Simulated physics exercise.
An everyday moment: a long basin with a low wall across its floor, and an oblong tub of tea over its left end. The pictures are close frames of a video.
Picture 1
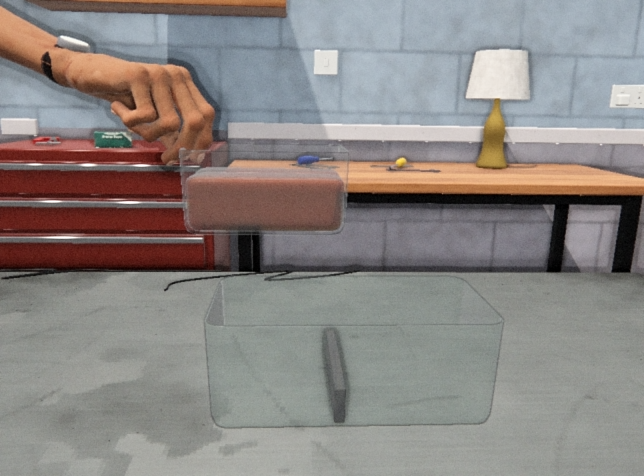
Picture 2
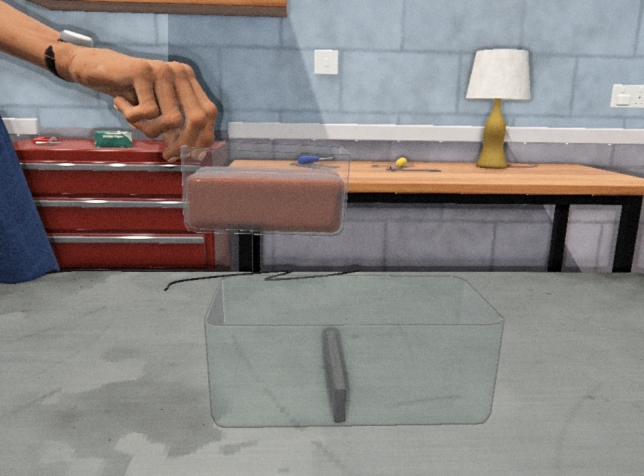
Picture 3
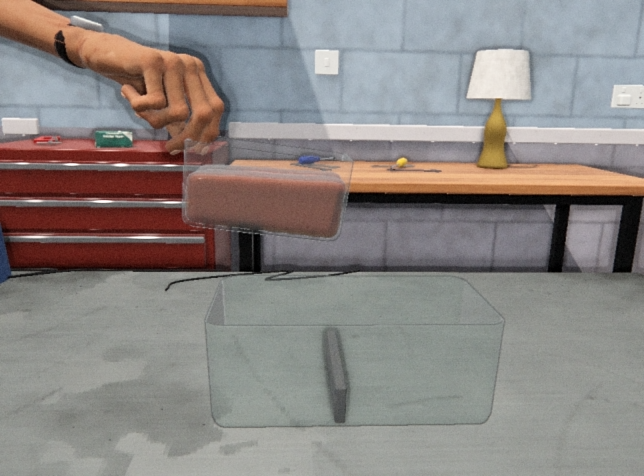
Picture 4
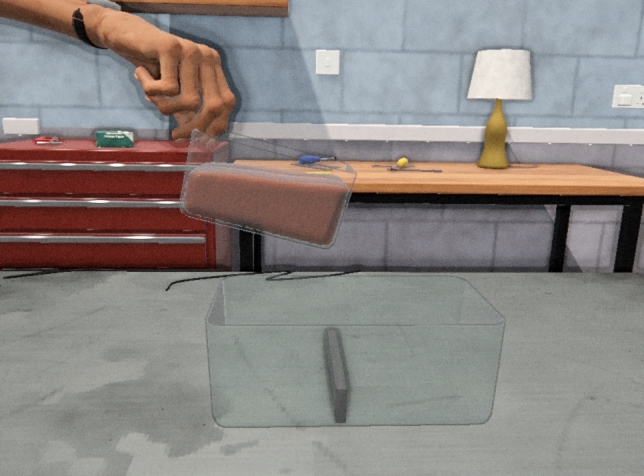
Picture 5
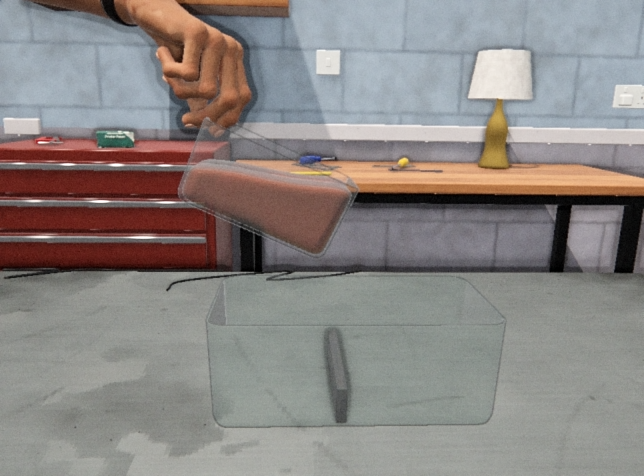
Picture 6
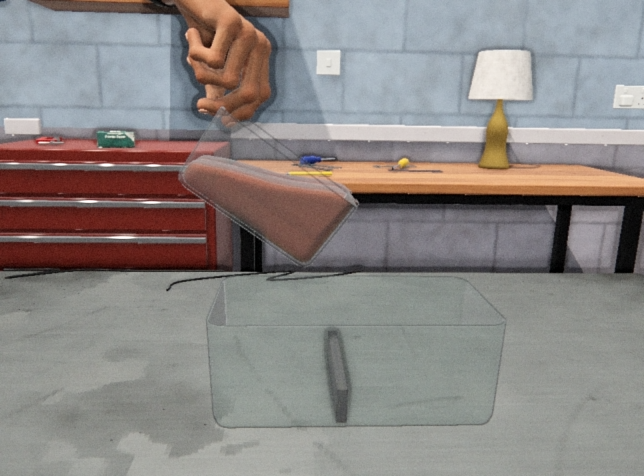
A hand held a small clear tub of reddish-brown tea above the left part of a long, clear basin with a low divider, then rose and moved right as the tub tilted steadily down to the right.
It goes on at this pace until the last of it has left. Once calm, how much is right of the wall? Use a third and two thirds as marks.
The share right of the wall is above two thirds.
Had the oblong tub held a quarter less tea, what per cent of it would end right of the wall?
Near 80 %.
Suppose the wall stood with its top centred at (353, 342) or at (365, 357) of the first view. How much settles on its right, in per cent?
In turn 60 and 45 in a hundred.
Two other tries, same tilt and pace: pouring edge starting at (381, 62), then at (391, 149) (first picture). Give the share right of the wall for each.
The first gives 75 %, the second 75 %.
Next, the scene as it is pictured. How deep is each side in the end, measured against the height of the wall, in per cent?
Some 20 per cent left and 70 right.
A moment on, the tilt is 98° and 23 per cent is still to pour, 0 is left of the wall and 38 right of it.
Next, the tilt is 101° and 5 per cent is still to pour, 9 is left of the wall and 74 right of it.
Then the tilt is 101° and 1 per cent is still to pour, 13 is left of the wall and 79 right of it.
Later the tilt is 101° and 0 per cent is still to pour, 17 is left of the wall and 80 right of it.
Finally, 22 per cent lies left of the wall, 75 right of it and 3 outside.
